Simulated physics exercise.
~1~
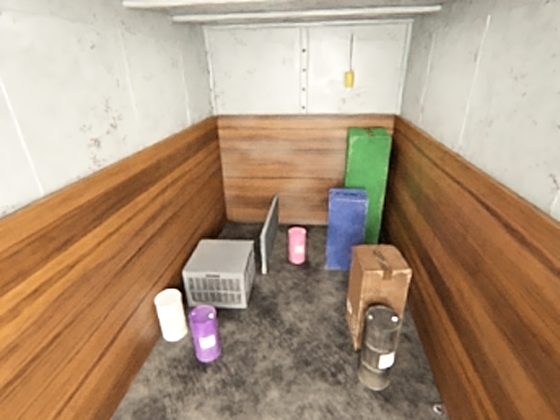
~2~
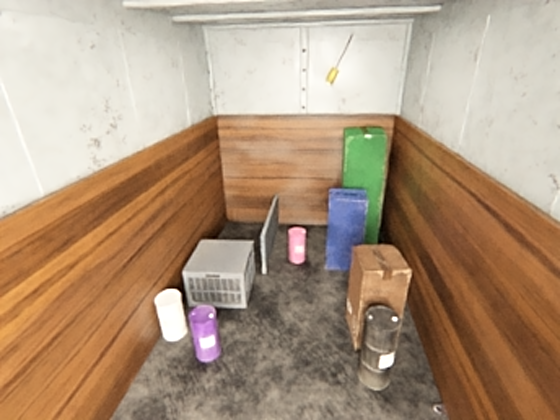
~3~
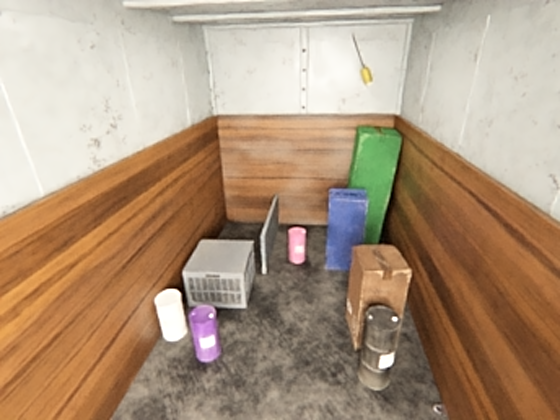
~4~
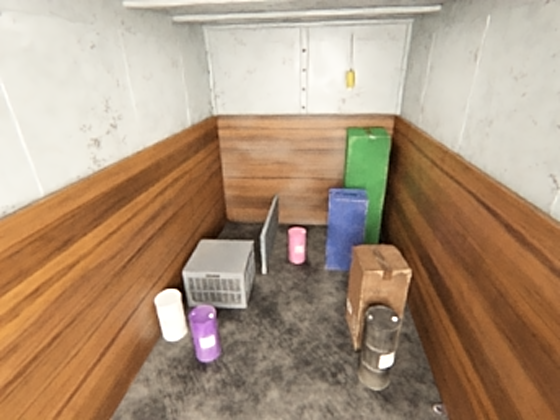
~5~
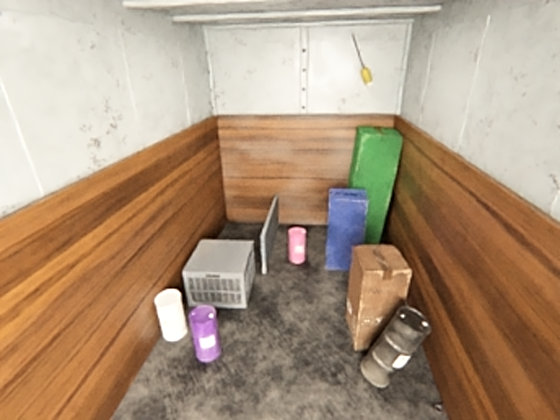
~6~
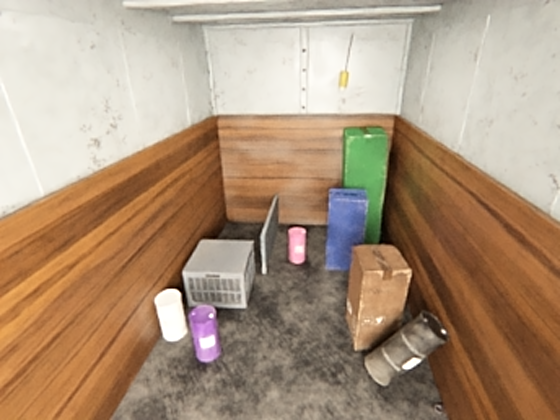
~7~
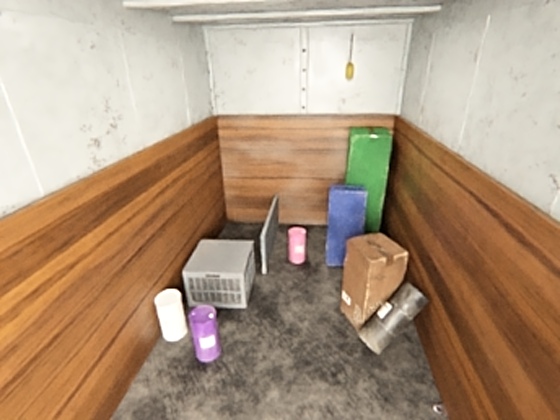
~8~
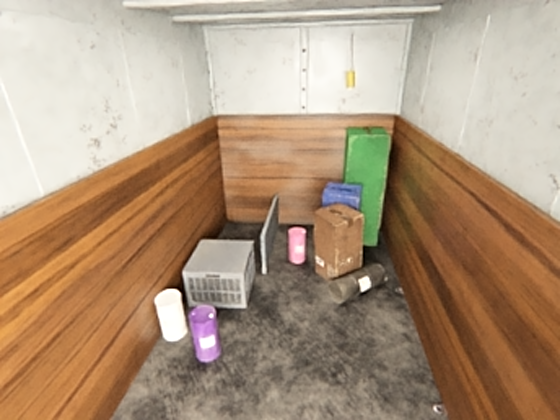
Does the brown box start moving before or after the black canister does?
The brown box starts moving after the black canister. The canister is already leaning over to the right while the box still stands in its first place.
